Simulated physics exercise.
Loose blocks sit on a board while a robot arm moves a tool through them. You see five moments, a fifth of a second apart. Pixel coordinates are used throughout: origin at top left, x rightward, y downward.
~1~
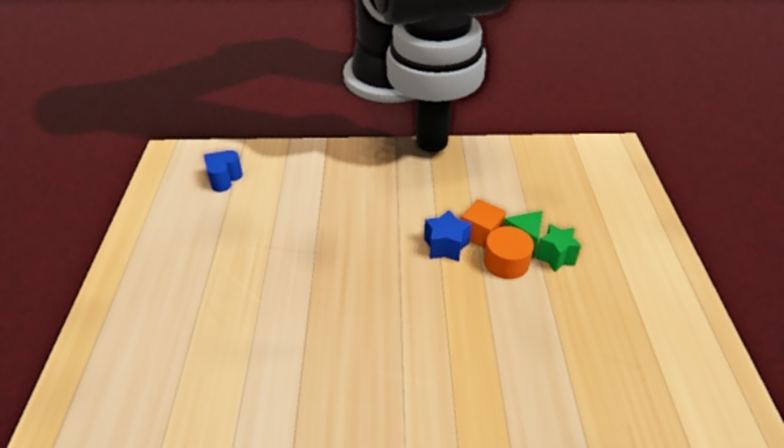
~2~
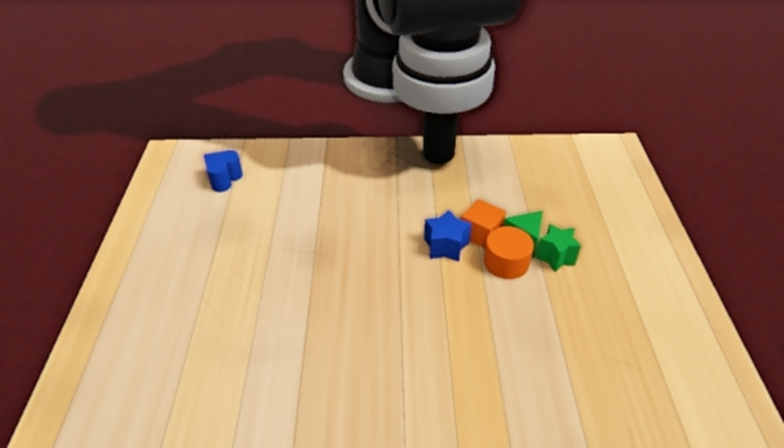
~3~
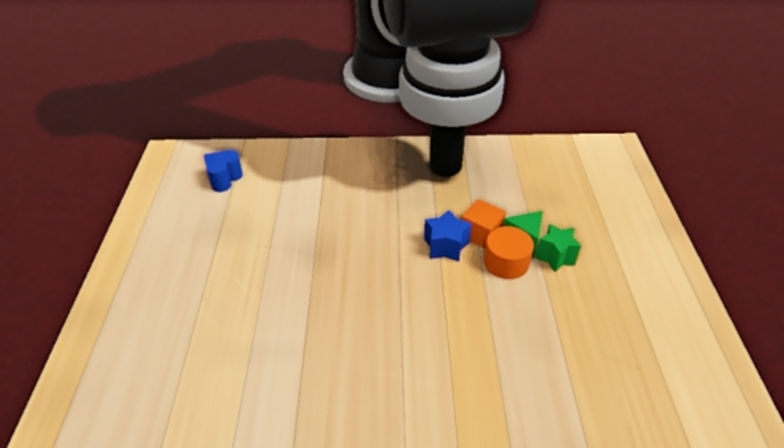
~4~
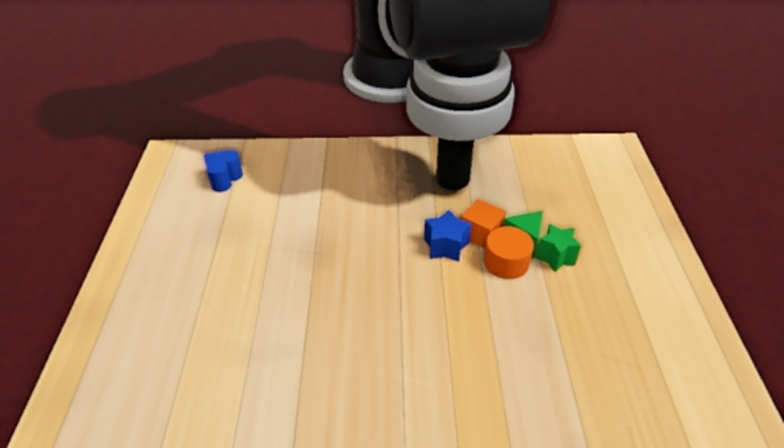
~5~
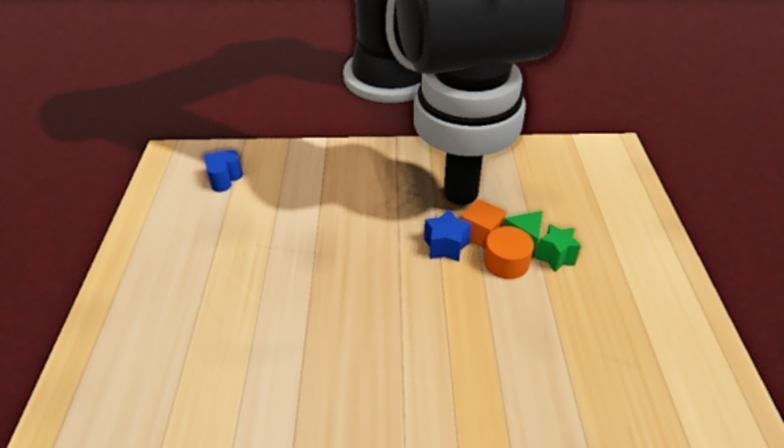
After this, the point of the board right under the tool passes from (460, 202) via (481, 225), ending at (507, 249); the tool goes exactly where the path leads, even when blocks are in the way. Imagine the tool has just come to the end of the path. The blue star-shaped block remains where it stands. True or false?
True
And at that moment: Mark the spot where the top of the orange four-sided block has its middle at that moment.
Just about (508, 255).
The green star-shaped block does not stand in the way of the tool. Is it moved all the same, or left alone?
It is moved off its spot.
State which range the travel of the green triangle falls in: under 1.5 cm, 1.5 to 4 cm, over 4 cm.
The block winds up 1.5 to 4 cm from where it is now.
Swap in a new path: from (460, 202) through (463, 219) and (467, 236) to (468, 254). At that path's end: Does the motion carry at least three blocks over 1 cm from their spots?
I believe so.
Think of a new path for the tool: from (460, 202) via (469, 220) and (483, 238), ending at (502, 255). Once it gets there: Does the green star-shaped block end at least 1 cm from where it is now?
It seems so.
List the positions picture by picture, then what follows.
The first picture shows tool's lower end (432, 144); blue star-shaped block (447, 226); orange four-sided block (484, 213); orange circular block (510, 242); green triangle (529, 222); green star-shaped block (561, 237).
The second picture shows tool (439, 155); blocks still.
The third picture shows tool (446, 168); blocks still.
The fourth picture shows tool (453, 181); blocks still.
The fifth picture shows tool (461, 195); blue star-shaped block (447, 226); orange four-sided block (484, 213); orange circular block (510, 242); green triangle (529, 222); green star-shaped block (561, 237).
On the path given first. Halfway along, tool (482, 218); orange four-sided block (494, 231), turned 30° clockwise; orange circular block (516, 258); green triangle (535, 231), turned 45° anticlockwise; green star-shaped block (572, 238), turned 25° anticlockwise.
At the end, tool (509, 241); blue star-shaped block still; orange four-sided block (508, 255), turned 60° clockwise; orange circular block (526, 289); green triangle (543, 238), turned 60° anticlockwise; green star-shaped block (580, 241), turned 40° anticlockwise.
